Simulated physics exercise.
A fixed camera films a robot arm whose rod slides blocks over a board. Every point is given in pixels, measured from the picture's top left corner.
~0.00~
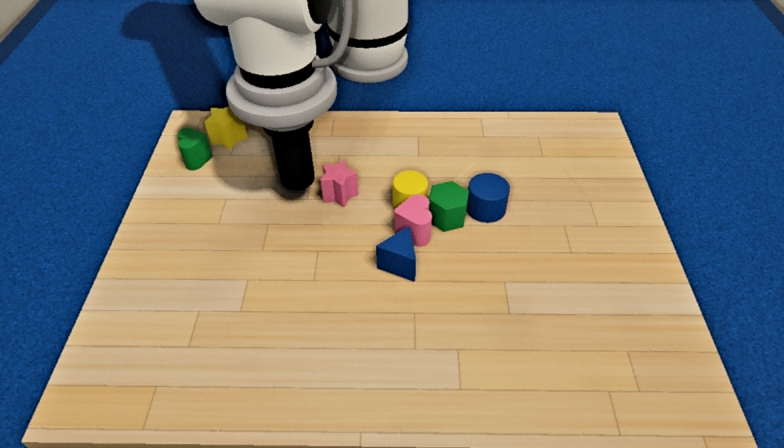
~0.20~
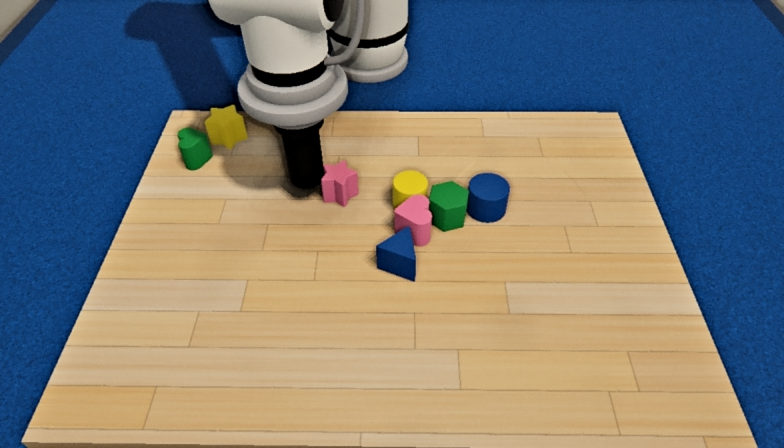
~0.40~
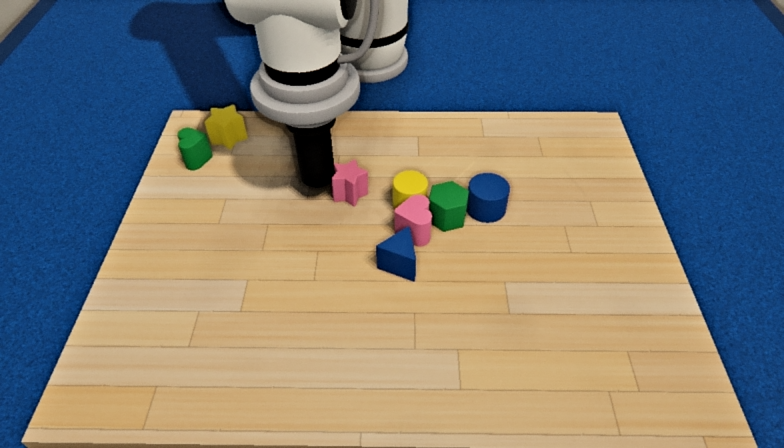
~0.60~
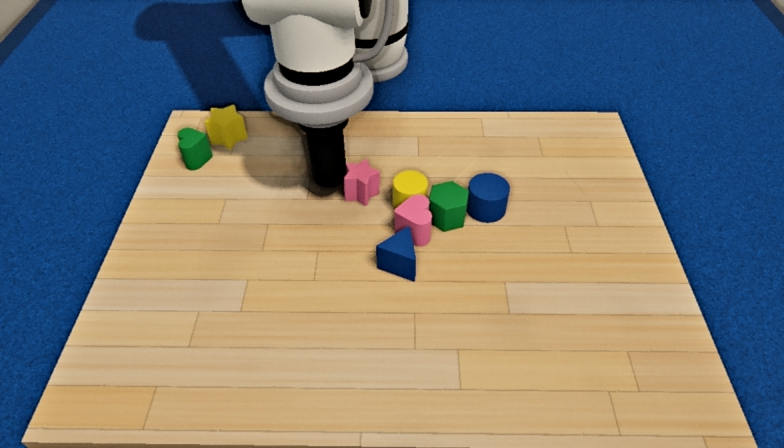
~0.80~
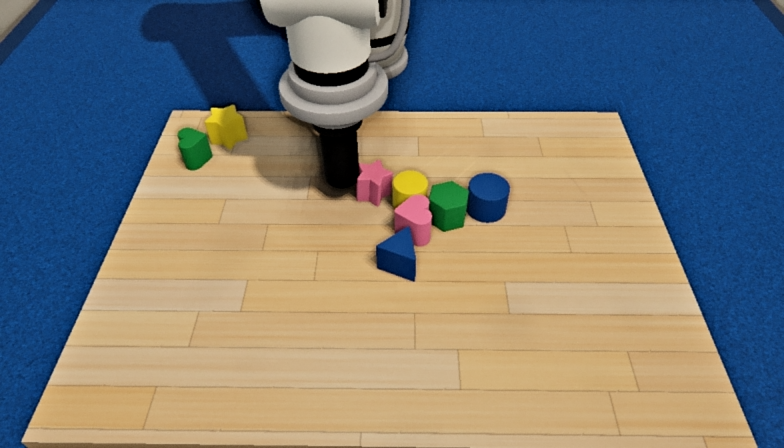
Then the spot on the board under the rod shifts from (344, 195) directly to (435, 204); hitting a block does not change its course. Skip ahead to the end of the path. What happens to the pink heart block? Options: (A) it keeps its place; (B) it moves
A (it keeps its place)
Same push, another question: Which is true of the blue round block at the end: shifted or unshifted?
Displaced, by a centimetre or more.
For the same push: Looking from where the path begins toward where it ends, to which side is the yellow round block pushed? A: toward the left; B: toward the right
Choice A: Toward the left.
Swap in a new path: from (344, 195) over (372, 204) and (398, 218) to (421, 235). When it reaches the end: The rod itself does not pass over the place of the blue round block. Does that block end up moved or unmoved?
That block gets shifted.
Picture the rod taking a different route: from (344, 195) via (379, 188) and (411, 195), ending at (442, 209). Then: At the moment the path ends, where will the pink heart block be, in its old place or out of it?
It keeps its spot.
On the path given first. Halfway along, rod (390, 183); pink star-shaped block (420, 172), turned 10° anticlockwise; yellow round block (449, 181); green six-sided block (475, 202), turned 50° clockwise; blue round block (510, 188).
At the end, rod (436, 188); pink star-shaped block (464, 172), turned 25° anticlockwise; yellow round block (495, 177); pink heart block not moved; green six-sided block (484, 206), turned 70° clockwise; blue round block (532, 188).
